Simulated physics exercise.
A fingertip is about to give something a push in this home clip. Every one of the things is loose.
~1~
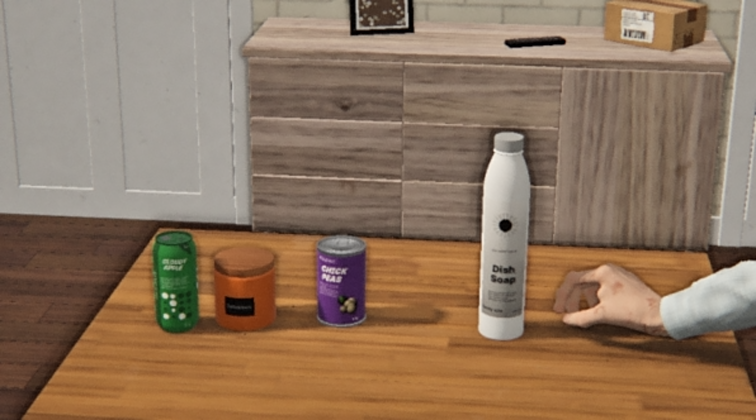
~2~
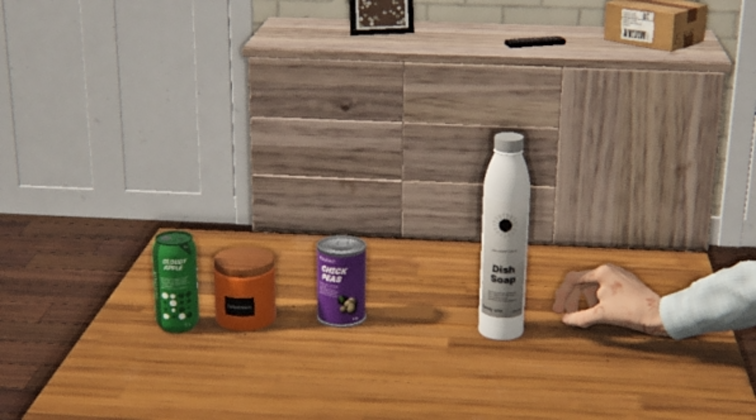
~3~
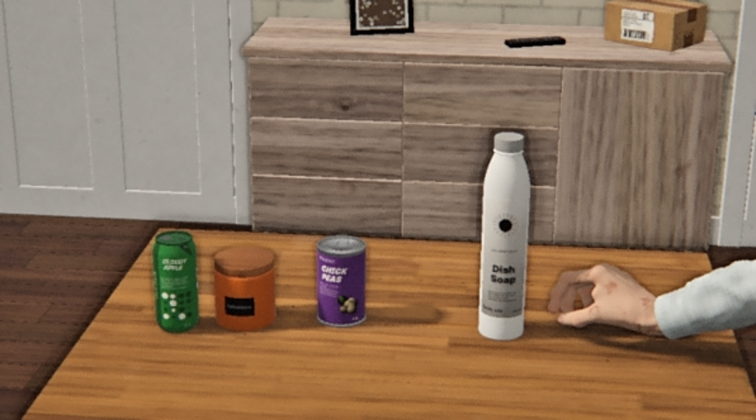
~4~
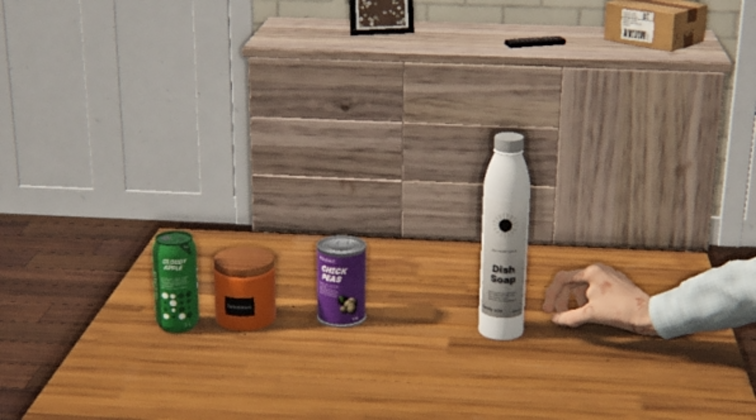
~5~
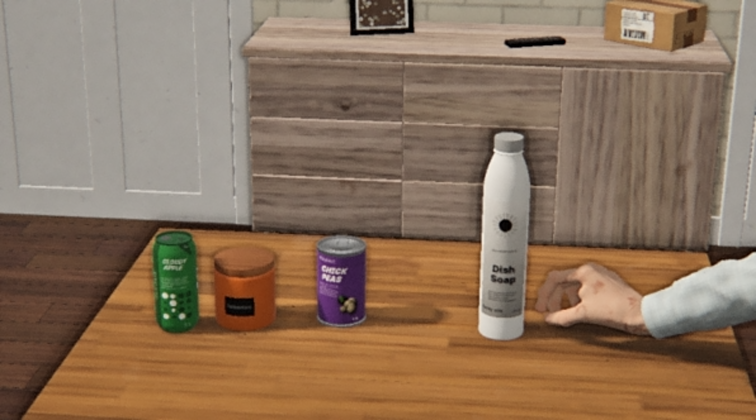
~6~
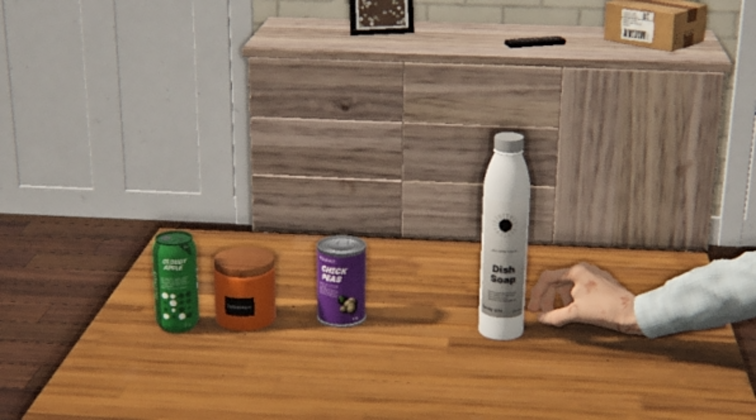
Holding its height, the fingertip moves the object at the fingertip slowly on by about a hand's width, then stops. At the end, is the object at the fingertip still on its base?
Yes.
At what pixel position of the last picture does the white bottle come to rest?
End position, last frame: About (414, 233).
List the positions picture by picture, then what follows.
In the first picture, white bottle (505, 236).
In the second picture, white bottle (505, 236).
In the third picture, white bottle (505, 236).
In the fourth picture, white bottle (505, 236).
In the fifth picture, white bottle (505, 236).
In the sixth picture, white bottle (505, 236).
Then, 0.30 s on from there, white bottle shifted a little near (486, 236).
Then, 0.60 s on from there, white bottle shifted about its own width near (459, 234).
Then, 0.80 s on from there, white bottle shifted about its own width near (440, 234).
Then, 1.00 s on from there, white bottle shifted well along near (422, 233).
In the end, moved from the start, white bottle. At the end, from the last picture's camera, white bottle near (414, 233).
